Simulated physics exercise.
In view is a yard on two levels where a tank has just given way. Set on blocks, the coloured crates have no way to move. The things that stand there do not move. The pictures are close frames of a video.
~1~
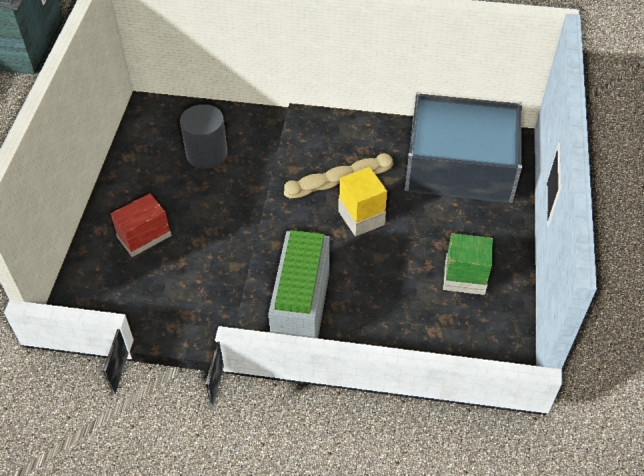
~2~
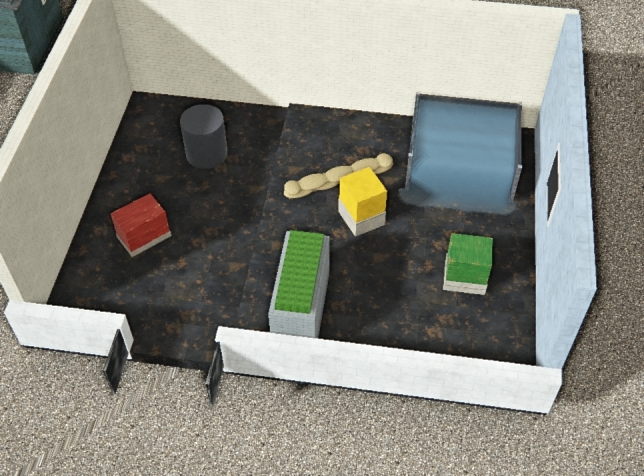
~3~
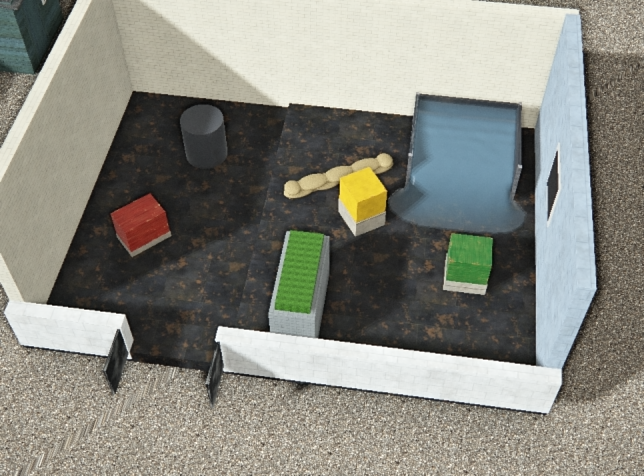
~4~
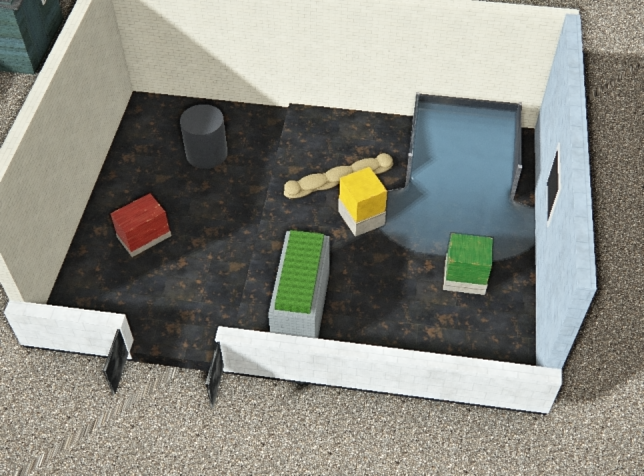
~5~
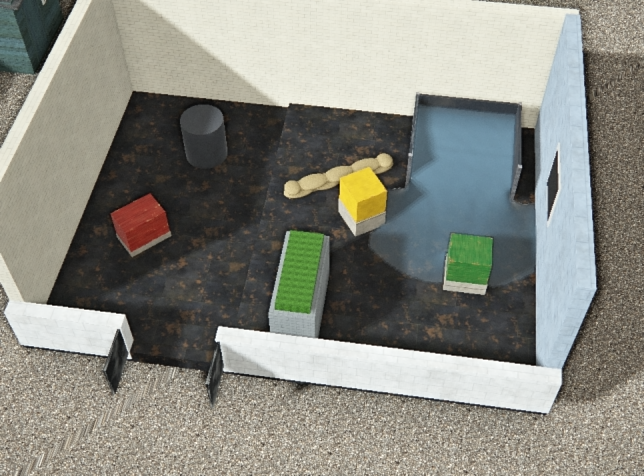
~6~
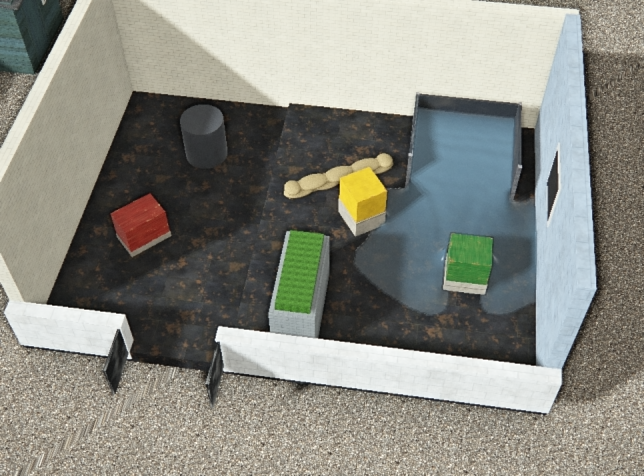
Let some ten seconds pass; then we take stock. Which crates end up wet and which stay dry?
Result: The red crate is going to stay free of water. The yellow crate is going to stay free of water. The green crate is going to get water on it.
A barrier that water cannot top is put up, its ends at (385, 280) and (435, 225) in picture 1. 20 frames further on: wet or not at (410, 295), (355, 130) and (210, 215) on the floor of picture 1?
First inundated, then unwetted, then inundated.
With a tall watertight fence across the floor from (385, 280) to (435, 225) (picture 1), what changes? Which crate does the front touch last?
That would be the crate marked red.
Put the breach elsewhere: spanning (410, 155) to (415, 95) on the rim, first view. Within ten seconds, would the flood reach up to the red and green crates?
My reading: Red gets drenched, green stays untouched.
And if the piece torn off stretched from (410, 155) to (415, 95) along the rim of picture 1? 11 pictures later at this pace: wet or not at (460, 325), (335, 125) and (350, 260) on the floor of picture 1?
Taking the points one after the other, they come out not soaked, inundated and not soaked.
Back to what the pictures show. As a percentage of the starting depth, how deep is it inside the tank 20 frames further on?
Close to 12 %.
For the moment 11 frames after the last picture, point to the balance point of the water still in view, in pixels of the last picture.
It is near (440, 267).
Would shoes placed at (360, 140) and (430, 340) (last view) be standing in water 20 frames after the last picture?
Dry, wet.
A moment on, water covers 30 % of the floor; the red crate not reached, the yellow crate water round its plinth, the green crate water round its plinth.
Next, water covers 35 % of the floor; the red crate not reached, the yellow crate water round its plinth, the green crate water round its plinth.
Then, water covers 45 % of the floor; the red crate not reached, the yellow crate water round its plinth, the green crate water round its plinth.
Later, water covers 65 % of the floor; the red crate water round its plinth, the yellow crate water round its plinth, the green crate water round its plinth.
In the end, water covers 90 % of the floor; the red crate stayed above the water, the yellow crate stayed above the water, the green crate was topped.
